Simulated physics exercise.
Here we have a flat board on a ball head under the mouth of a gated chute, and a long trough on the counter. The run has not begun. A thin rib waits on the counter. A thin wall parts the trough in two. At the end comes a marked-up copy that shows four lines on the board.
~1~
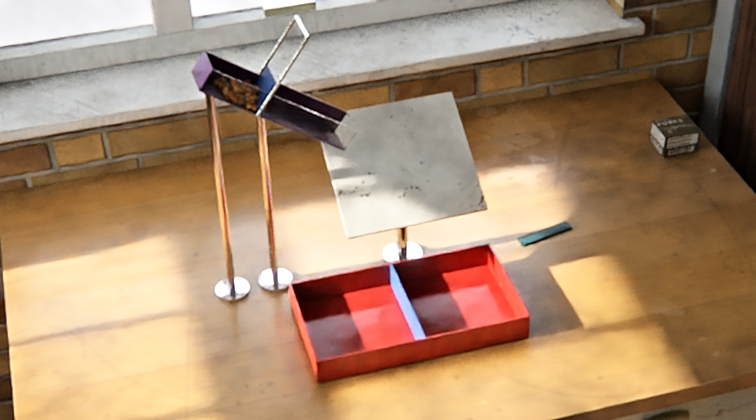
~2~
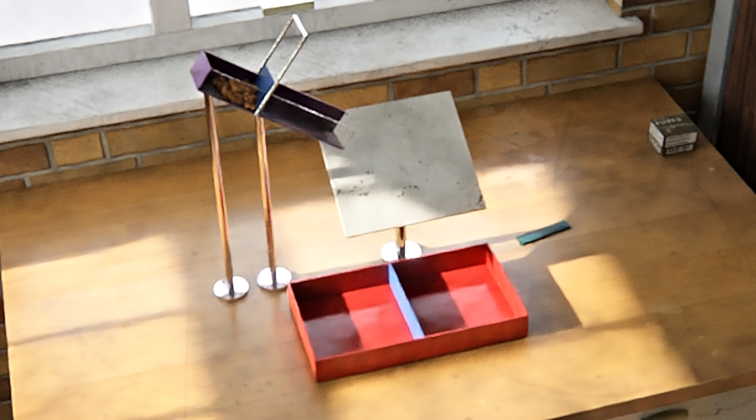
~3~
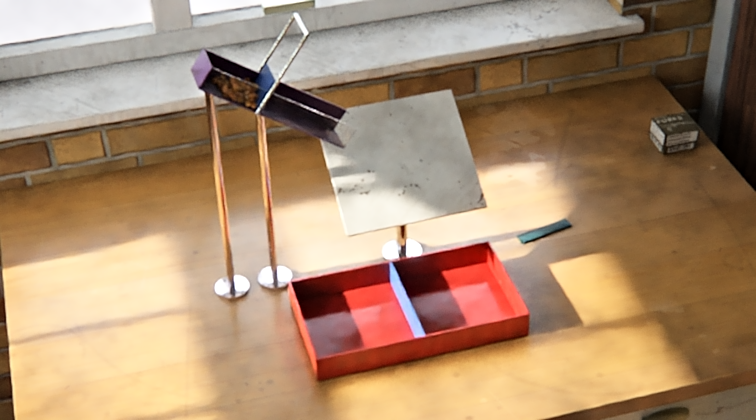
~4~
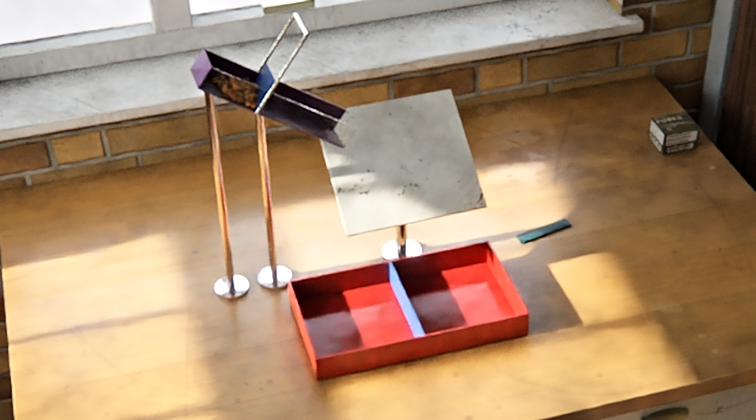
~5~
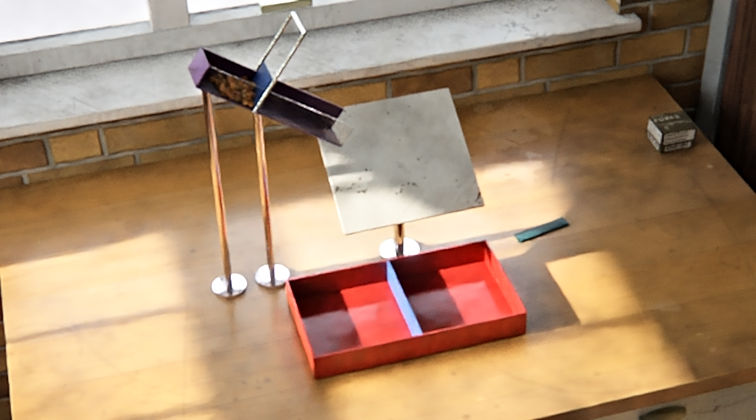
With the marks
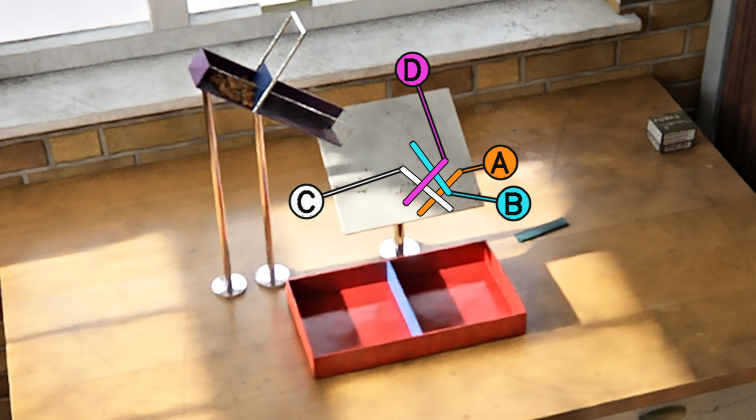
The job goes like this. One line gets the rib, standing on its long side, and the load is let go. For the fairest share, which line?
It is D.
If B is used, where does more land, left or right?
Right.
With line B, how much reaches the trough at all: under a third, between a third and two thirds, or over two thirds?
It is over two thirds.
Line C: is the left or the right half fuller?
More lands on the right.
On the marked copy, line A from (459, 171) to (420, 213); line B from (413, 144) to (448, 192); line C from (402, 169) to (450, 208); line D from (445, 160) to (406, 202).
For line A, of what is caught, a small part in the left half, nearly all in the right.
For line B, of what is caught, a small part in the left half, nearly all in the right.
For line C, of what is caught, a small part in the left half, nearly all in the right.
For line D, of what is caught, about a third in the left half, about two thirds in the right.
